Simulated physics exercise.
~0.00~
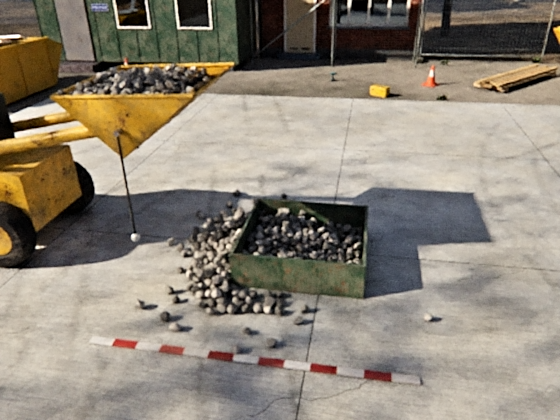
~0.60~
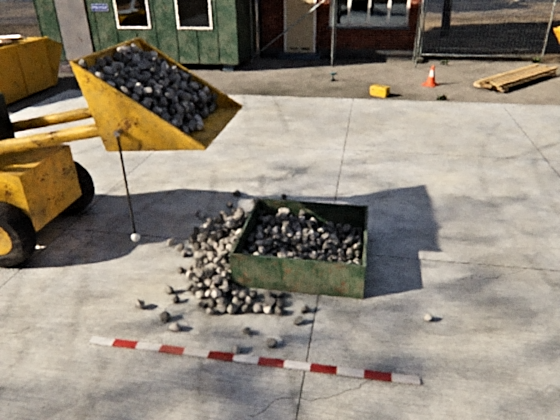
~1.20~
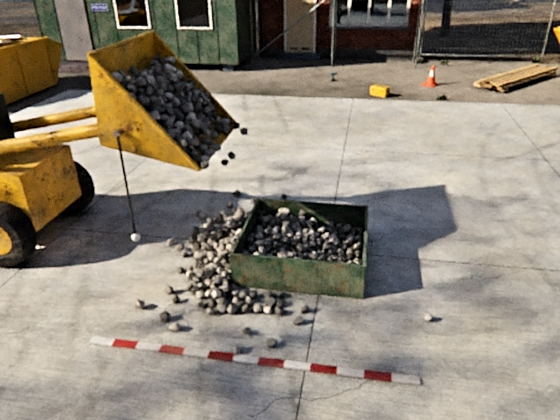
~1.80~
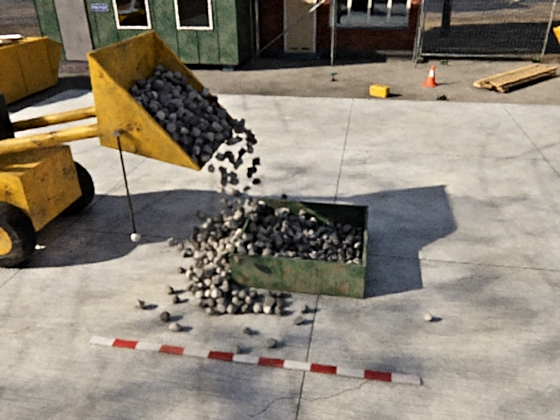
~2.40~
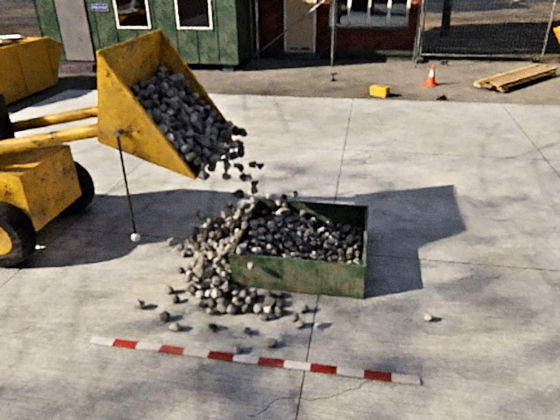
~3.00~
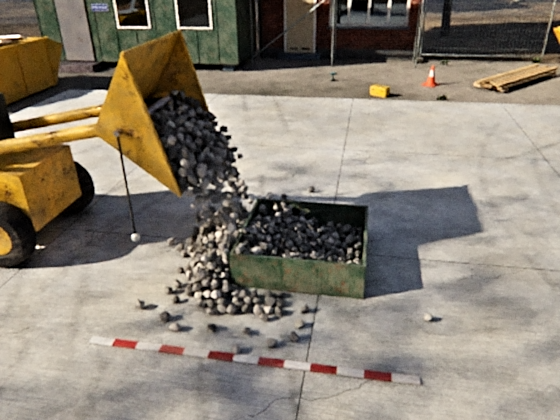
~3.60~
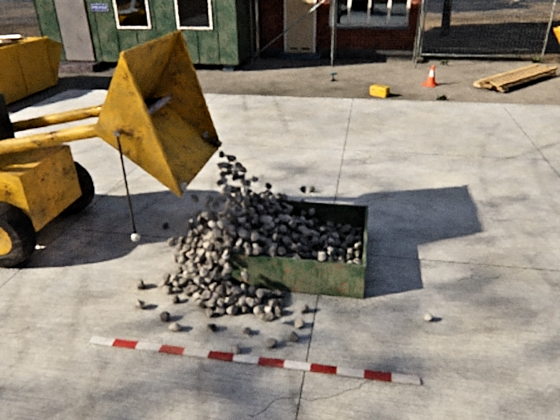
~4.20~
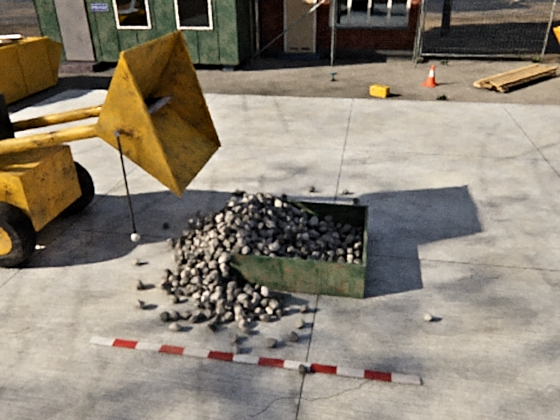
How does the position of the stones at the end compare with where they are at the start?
At the start, some of the stones are up in the loader's bucket while the others lie in and beside the green bin. By the end, the stones from the bucket are lower and further right, heaped with the others in the bin and on the ground around it.
